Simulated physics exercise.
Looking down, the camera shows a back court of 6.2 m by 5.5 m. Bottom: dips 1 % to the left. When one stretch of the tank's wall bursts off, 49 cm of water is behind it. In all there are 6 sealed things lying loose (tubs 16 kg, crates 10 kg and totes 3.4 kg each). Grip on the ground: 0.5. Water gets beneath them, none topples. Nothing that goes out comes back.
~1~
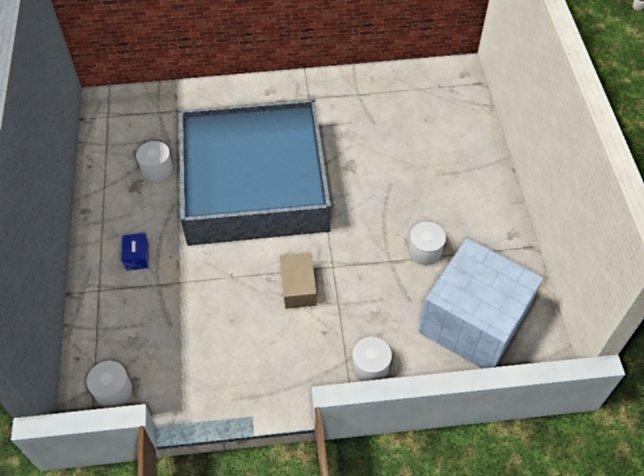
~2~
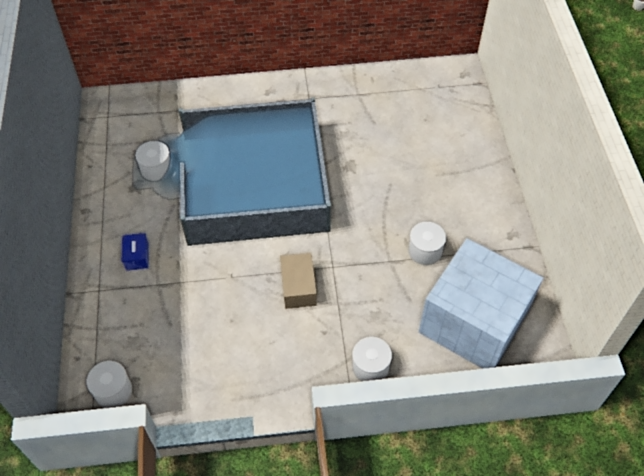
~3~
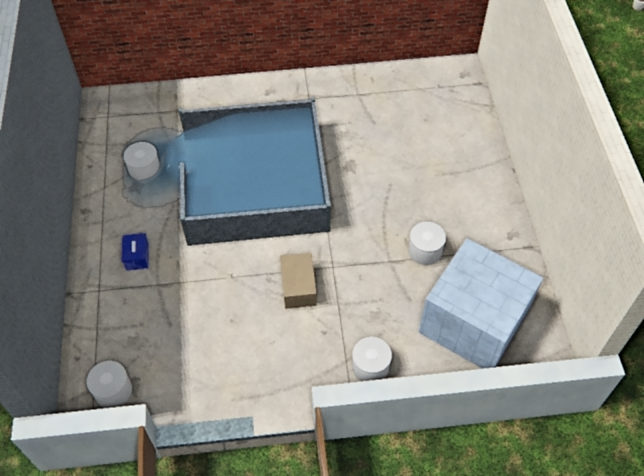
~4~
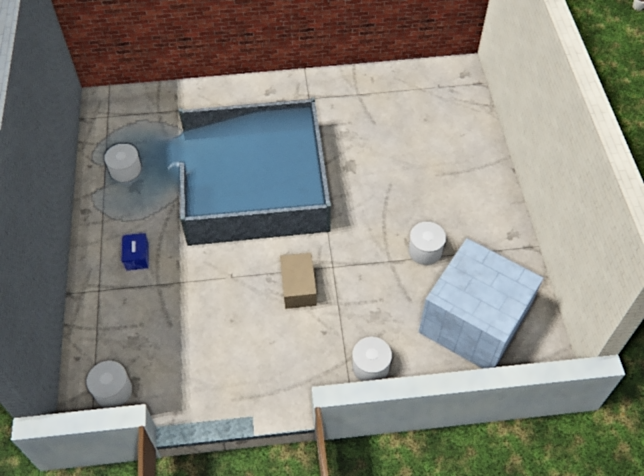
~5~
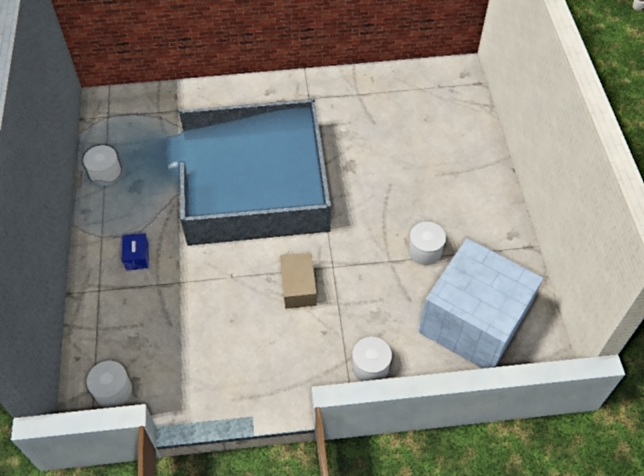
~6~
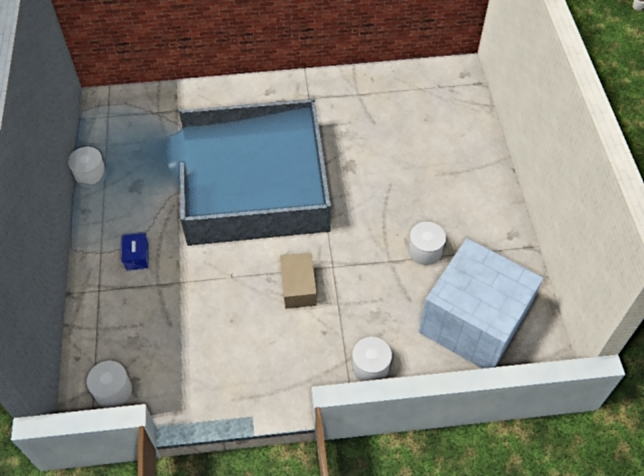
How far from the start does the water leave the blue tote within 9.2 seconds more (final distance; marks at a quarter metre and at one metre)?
It will move a modest way.
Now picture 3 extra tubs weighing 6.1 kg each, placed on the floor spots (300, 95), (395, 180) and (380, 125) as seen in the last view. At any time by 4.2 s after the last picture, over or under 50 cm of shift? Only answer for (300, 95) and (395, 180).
Beyond the mark, below the mark.
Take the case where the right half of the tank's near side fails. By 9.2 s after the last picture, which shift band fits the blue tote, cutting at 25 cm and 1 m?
What happens next is that the blue tote does not really budge.
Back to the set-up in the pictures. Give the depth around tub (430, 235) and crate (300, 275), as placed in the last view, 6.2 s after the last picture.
First roughly 0 cm, second roughly 2 cm.
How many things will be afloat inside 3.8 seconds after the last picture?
At that moment it comes to 0.
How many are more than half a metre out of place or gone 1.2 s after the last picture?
The number comes to 1.
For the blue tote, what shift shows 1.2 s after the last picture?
About 5 cm out of place.
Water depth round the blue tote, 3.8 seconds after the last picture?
Depth: About 1 cm.
Then, 1.2 s after the last picture the blue tote is near (137, 246), 0.0 m from its start, aground; 0 of 6 are out; 1 afloat.
Then, 3.8 s after the last picture the blue tote is near (178, 251), 0.6 m from its start, aground; 0 of 6 are out; 0 afloat.
Then, 6.2 s after the last picture the blue tote is near (178, 251), 0.6 m from its start, aground; 0 of 6 are out; 0 afloat.
Then, 9.2 s after the last picture the blue tote is near (143, 290), 0.7 m from its start, afloat; 0 of 6 are out; 2 afloat.
